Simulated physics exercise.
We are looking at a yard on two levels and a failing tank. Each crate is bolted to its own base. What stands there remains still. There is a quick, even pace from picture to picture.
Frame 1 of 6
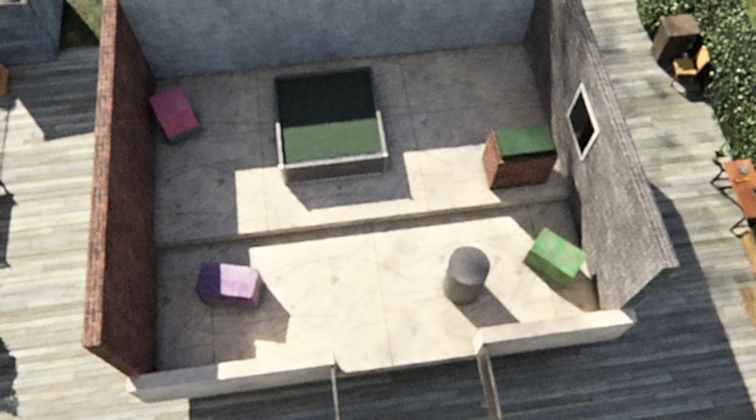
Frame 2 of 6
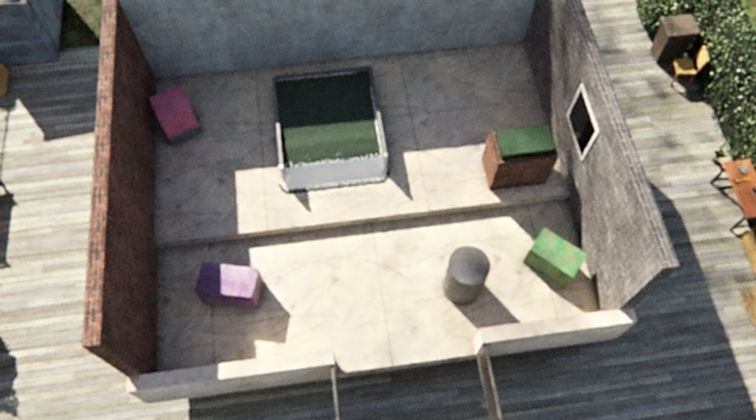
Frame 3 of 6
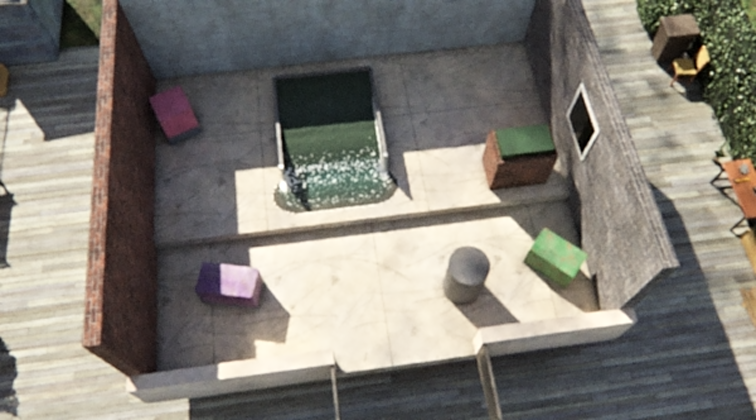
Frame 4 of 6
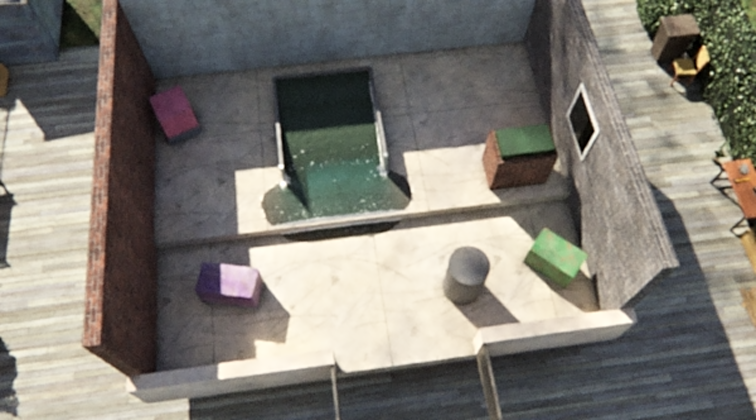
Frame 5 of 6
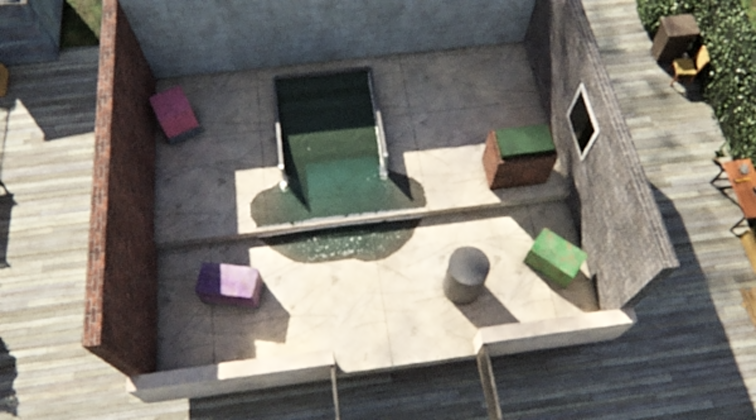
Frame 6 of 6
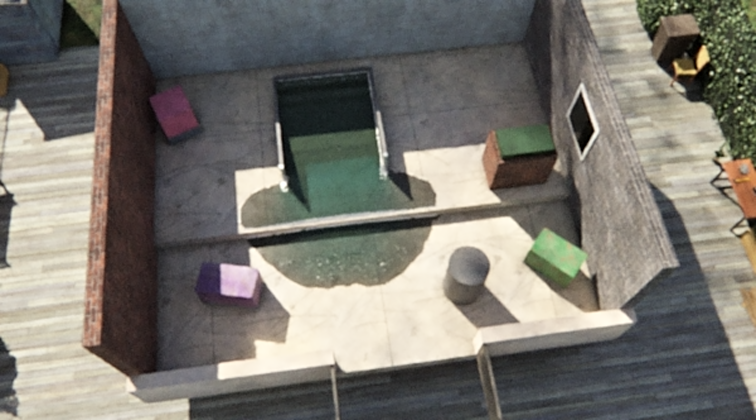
We see an open tank of dark water in a walled, two-level yard; its front gives way, and foaming water pours out across the upper level, then over the step, spreading in a rounded pool onto the lower level.
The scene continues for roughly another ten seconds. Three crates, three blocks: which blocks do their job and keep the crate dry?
The purple crate gets wet; the green crate gets wet; the pink crate keeps dry.
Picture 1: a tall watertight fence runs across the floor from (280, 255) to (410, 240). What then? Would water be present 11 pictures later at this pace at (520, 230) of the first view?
My call: Soaked.
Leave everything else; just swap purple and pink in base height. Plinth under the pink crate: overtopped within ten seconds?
I'd expect the pink to be unaffected.
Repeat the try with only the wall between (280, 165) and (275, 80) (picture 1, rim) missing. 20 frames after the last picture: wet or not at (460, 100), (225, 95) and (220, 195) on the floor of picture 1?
Read off point by point, the answer is not soaked, soaking, soaking.
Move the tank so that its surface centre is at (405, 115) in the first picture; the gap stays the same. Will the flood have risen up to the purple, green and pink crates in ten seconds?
Going through them, the purple one is left untouched, the green one gets flooded and the pink one is left untouched.
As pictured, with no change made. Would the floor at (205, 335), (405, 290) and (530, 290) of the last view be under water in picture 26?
Going through them one by one, the first is waterlogged, the second waterlogged and the third waterlogged.
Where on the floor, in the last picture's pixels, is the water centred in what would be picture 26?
Close to (325, 245), I reckon.
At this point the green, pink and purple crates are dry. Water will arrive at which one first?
That's the purple crate.
A moment on, water covers 30 % of the floor; the purple crate water round its plinth, the green crate not reached, the pink crate not reached.
Next, water covers 35 % of the floor; the purple crate water round its plinth, the green crate water round its plinth, the pink crate not reached.
Then, water covers 45 % of the floor; the purple crate water round its plinth, the green crate water round its plinth, the pink crate not reached.
Later, water covers 45 % of the floor; the purple crate water round its plinth, the green crate water round its plinth, the pink crate not reached.
In the end, water covers 45 % of the floor; the purple crate was topped, the green crate was topped, the pink crate stayed above the water.
